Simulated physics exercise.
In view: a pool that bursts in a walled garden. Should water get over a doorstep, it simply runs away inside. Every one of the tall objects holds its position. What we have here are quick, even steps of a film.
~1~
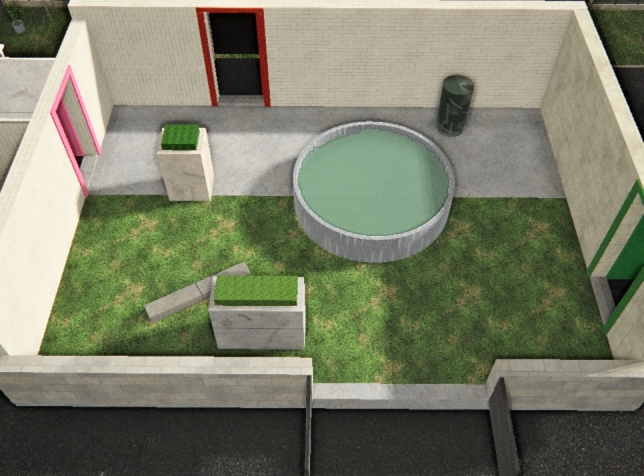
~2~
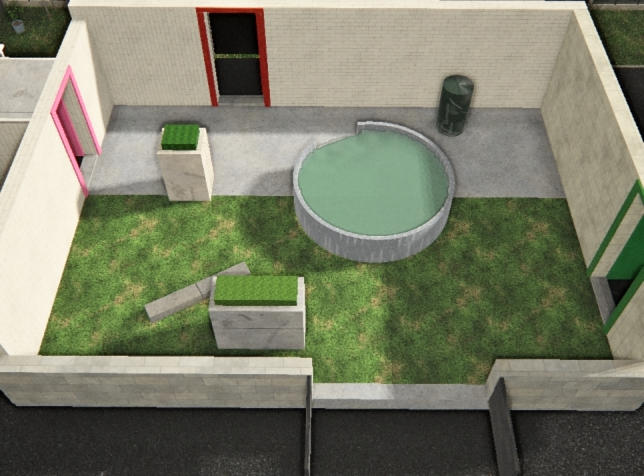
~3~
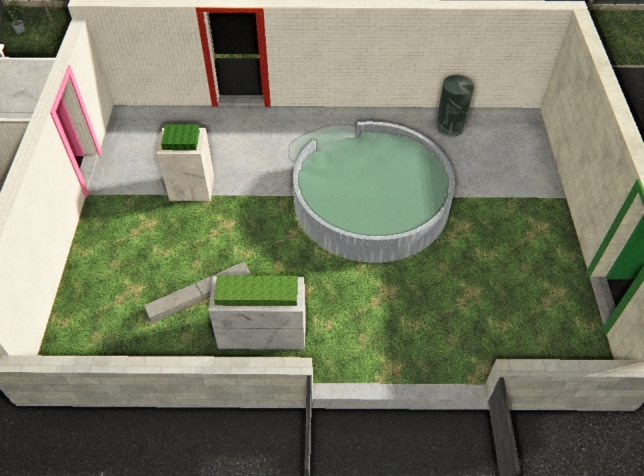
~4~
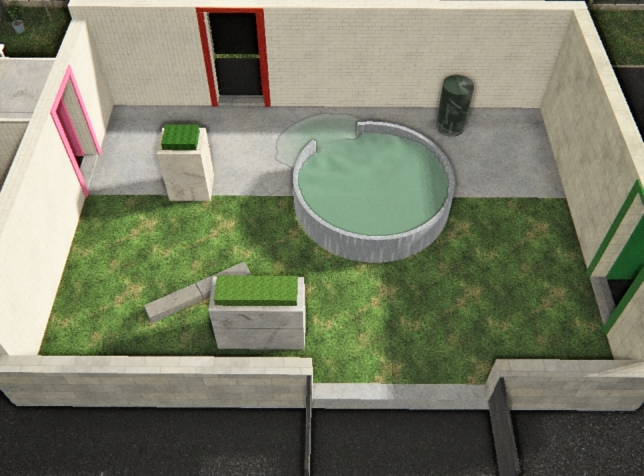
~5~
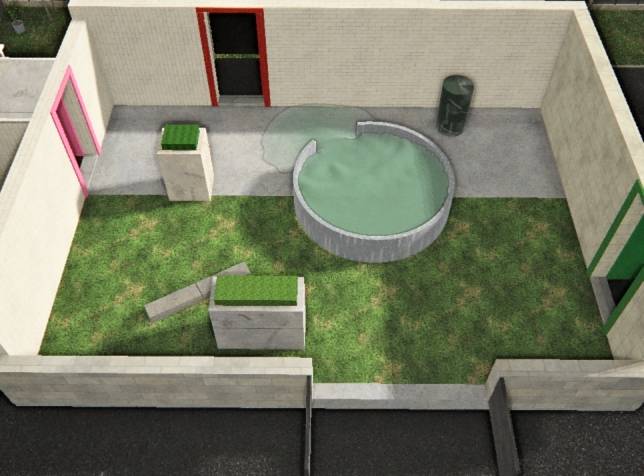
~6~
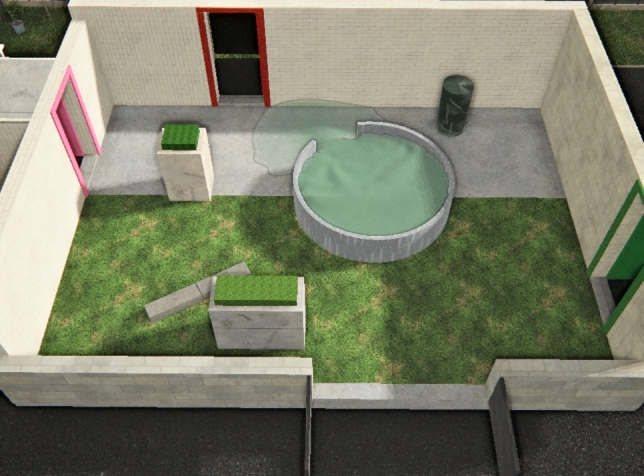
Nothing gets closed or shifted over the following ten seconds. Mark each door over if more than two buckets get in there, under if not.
Pink door: Over, green door: Under, red door: Over.
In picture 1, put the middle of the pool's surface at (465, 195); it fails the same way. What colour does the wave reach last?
The door you want is the one in green.
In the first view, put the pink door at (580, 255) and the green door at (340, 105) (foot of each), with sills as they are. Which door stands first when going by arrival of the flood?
That's the green-painted one.
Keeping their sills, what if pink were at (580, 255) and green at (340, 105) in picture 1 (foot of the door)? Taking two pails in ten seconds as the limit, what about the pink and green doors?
As I see it, the pink one remains short of it; the green one crosses the line.
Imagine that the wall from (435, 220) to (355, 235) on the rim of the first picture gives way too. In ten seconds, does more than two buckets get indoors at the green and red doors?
The green door tops the mark and the red door stays below the mark.
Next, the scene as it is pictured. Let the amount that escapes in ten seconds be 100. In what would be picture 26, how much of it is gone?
It should be close to 25 percent by then.
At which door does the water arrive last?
Result: The green one.
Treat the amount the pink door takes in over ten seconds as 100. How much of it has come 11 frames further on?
Around 0 in a hundred.
A moment on, water covers 10 % of the floor; the pink door not reached, the green door not reached, the red door under two buckets in.
Next, water covers 20 % of the floor; the pink door not reached, the green door not reached, the red door over two buckets in.
Then, water covers 30 % of the floor; the pink door under two buckets in, the green door not reached, the red door over two buckets in.
Later, water covers 55 % of the floor; the pink door over two buckets in, the green door not reached, the red door over two buckets in.
In the end, water covers 75 % of the floor; the pink door far over two buckets in, the green door wet at the sill, nothing in, the red door far over two buckets in.
